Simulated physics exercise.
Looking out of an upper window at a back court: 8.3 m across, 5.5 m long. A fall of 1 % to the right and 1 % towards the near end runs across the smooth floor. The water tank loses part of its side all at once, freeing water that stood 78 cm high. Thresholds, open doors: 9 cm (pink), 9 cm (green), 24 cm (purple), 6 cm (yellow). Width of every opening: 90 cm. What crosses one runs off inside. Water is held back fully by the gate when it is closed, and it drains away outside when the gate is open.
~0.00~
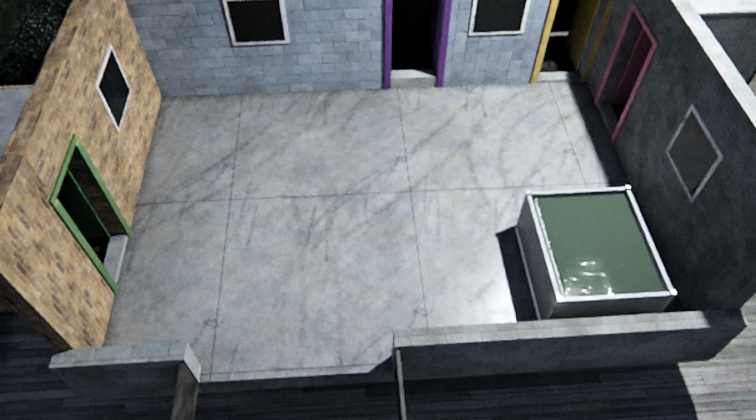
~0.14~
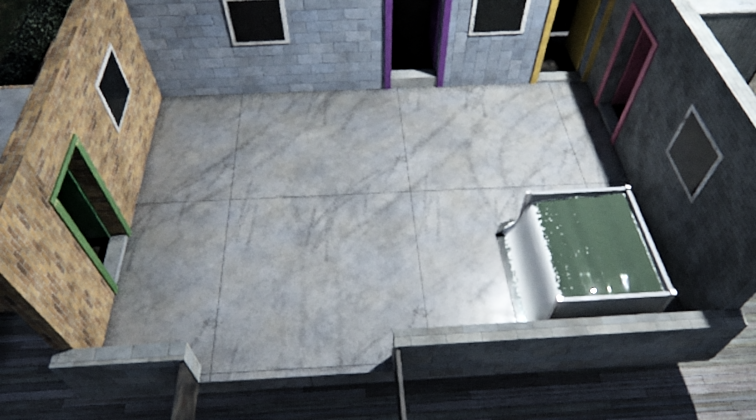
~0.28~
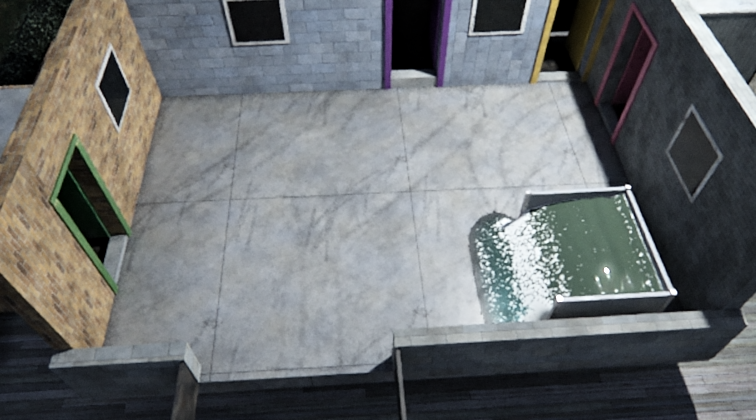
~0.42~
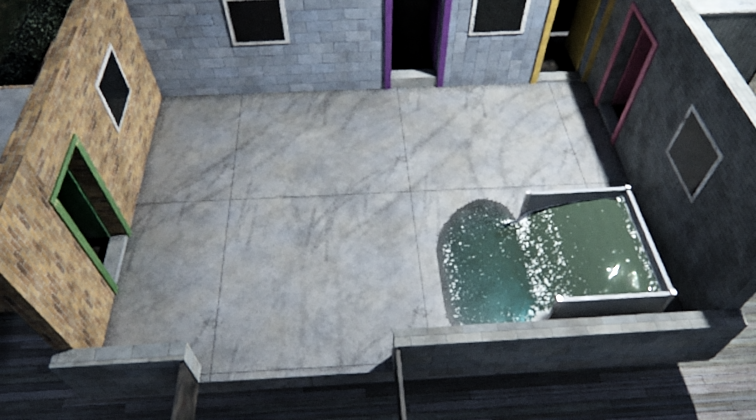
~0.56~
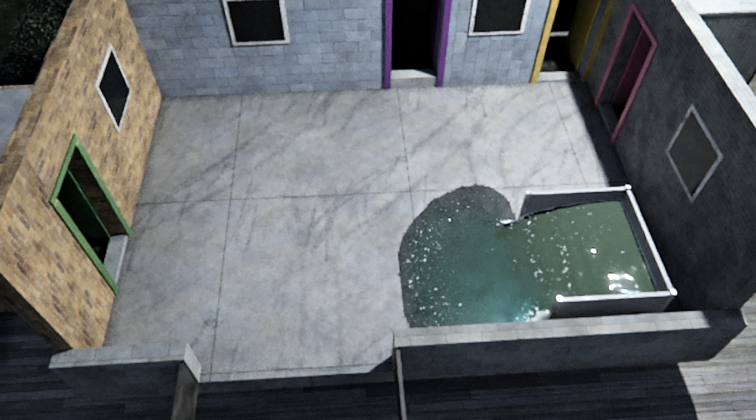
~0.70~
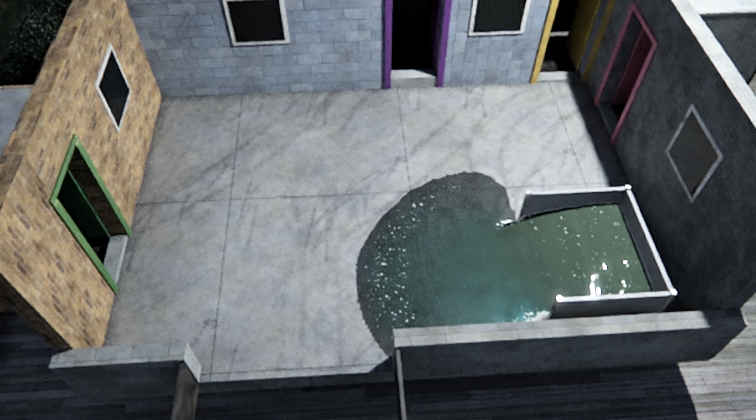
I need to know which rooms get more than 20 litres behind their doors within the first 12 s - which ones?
Here is each one: The pink door does not get more than 20 litres; the green door gets more than 20 litres; the purple door does not get more than 20 litres; the yellow door does not get more than 20 litres.
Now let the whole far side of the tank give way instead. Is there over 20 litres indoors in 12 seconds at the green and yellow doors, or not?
Short answer, against that limit: Green is fine, yellow overshoots.
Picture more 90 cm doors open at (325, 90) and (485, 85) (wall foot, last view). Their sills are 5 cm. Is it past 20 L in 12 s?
Within it, within it.
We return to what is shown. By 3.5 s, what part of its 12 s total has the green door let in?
Roughly 70 percent is in by then.
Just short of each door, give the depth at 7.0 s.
Depths in cm: Pink 0, green 4, purple 1, yellow 0.
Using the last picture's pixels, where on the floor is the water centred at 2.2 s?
Pixel position near (389, 272).
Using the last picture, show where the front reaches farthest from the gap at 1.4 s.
Roughly at pixel (184, 330).
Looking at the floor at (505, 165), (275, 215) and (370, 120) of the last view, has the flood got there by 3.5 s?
Status of the three spots: Free of it, inundated, inundated.
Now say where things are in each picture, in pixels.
The first frame shows the water tank at (594, 243) is whole and still, 78 cm deep.
In the second frame, water pours out at (536, 266) and has run 1.0 m, to (514, 224); typically 10 cm deep outside, 78 cm at the water tank's back.
In the third frame, water pours out at (535, 267) and has run 1.2 m, to (490, 219); typically 13 cm deep outside, 71 cm at the water tank's back.
In the fourth frame, the front is at (460, 214), 1.5 m from the gap at (535, 268); 2.9 m2 of floor is under water; 66 cm left at the back of the water tank.
In the fifth frame, water pours out at (535, 269) and has run 2.0 m, to (418, 328); typically 10 cm deep outside, 64 cm at the water tank's back.
In the sixth frame, the front is at (363, 263), 2.6 m from the gap at (535, 269); 6.5 m2 of floor is under water; 57 cm left at the back of the water tank.
After 1.4 s water covers 35 % of the floor and is deepest (25 cm) near (533, 299); pink door not reached, green door not reached, purple door not reached, yellow door not reached.
After 2.2 s water covers 55 % of the floor and is deepest (34 cm) near (98, 371); pink door not reached, green door 16 cm at the sill, 4 L in, purple door not reached, yellow door not reached.
After 3.5 s water covers 65 % of the floor and is deepest (20 cm) near (98, 371); pink door not reached, green door 19 cm at the sill, 66 L in, purple door not reached, yellow door not reached.
After 7.0 s water covers 65 % of the floor and is deepest (8 cm) near (171, 147); pink door not reached, green door 4 cm at the sill, 95 L in, purple door 1 cm at the sill, 0 L in, yellow door not reached.
After 12.0 s water covers 90 % of the floor and is deepest (11 cm) near (629, 181); pink door 7 cm at the sill, 0 L in, green door 2 cm at the sill, 95 L in, purple door 1 cm at the sill, 0 L in, yellow door 4 cm at the sill, 0 L in.
